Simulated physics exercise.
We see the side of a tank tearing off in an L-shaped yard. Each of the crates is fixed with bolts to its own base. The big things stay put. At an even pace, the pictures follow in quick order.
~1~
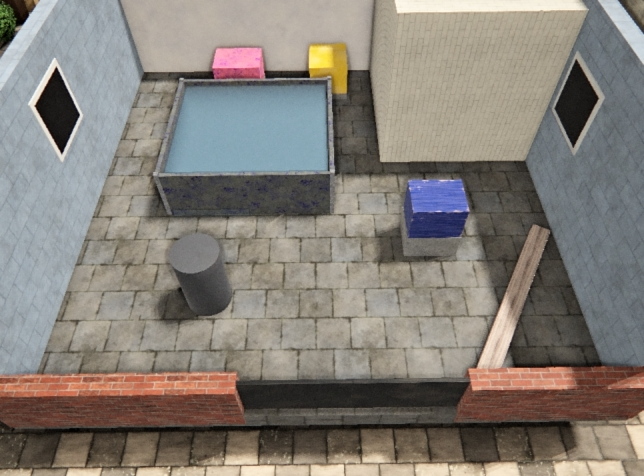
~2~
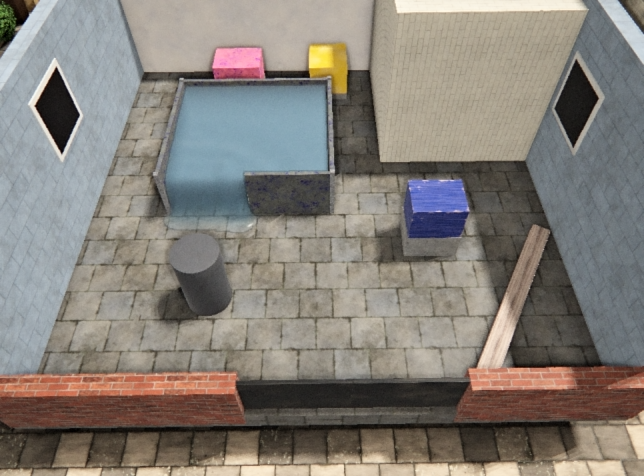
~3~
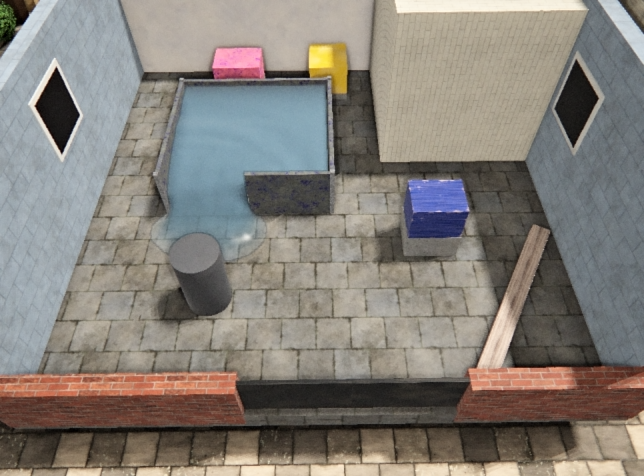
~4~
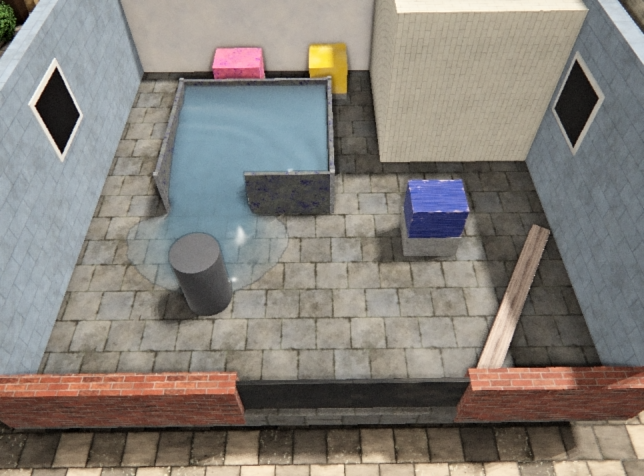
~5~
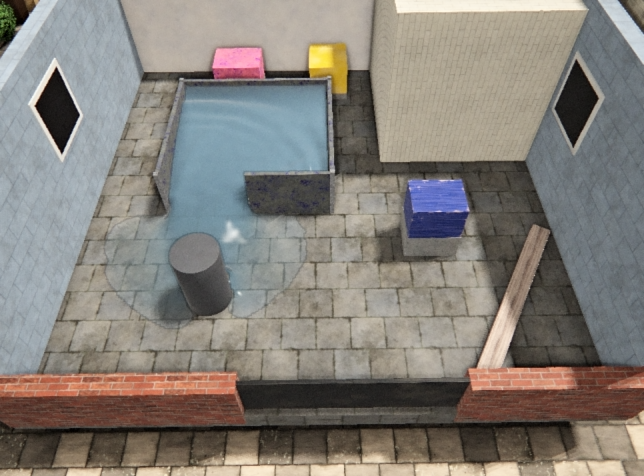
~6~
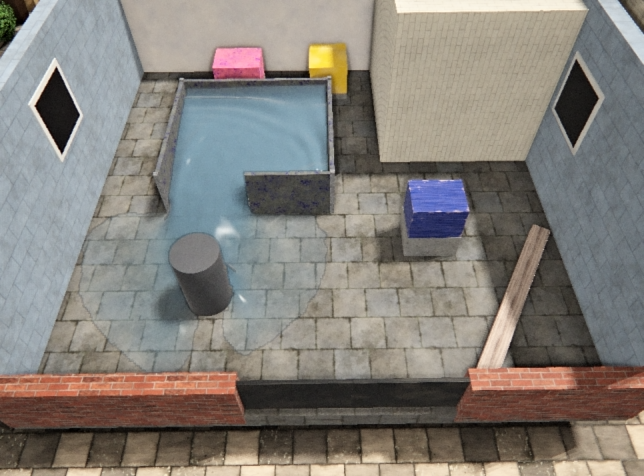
A tank's front side opens at the left and water spreads around a grey cylinder.
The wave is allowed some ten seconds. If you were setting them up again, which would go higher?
Result: The blue crate is not flooded; the yellow crate is flooded; the pink crate is not flooded.
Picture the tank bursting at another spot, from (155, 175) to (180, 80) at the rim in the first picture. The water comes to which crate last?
That would be the crate marked blue.
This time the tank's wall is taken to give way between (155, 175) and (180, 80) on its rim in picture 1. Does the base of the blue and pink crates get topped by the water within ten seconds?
So the blue crate remains untouched while the pink crate goes wet.
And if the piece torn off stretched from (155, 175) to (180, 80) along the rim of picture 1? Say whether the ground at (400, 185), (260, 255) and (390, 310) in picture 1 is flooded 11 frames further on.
Untouched, untouched, untouched.
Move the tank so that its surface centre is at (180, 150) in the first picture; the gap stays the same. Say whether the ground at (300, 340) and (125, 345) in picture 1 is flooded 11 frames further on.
The first spot is inundated and the second is inundated.
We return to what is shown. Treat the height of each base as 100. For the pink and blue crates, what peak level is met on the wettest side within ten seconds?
50 and 70 per cent, roughly.
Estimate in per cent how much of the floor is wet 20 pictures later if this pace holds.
It should be close to 55 %.
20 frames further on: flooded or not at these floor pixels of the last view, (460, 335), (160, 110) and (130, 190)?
Point one sodden, point two left clear, point three sodden.
A moment on, water covers 30 % of the floor; the blue crate not reached, the yellow crate not reached, the pink crate not reached.
Next, water covers 40 % of the floor; the blue crate water round its plinth, the yellow crate not reached, the pink crate not reached.
Then, water covers 55 % of the floor; the blue crate water round its plinth, the yellow crate not reached, the pink crate not reached.
Later, water covers 85 % of the floor; the blue crate water round its plinth, the yellow crate not reached, the pink crate water round its plinth.
In the end, water covers 100 % of the floor; the blue crate stayed above the water, the yellow crate was topped, the pink crate stayed above the water.
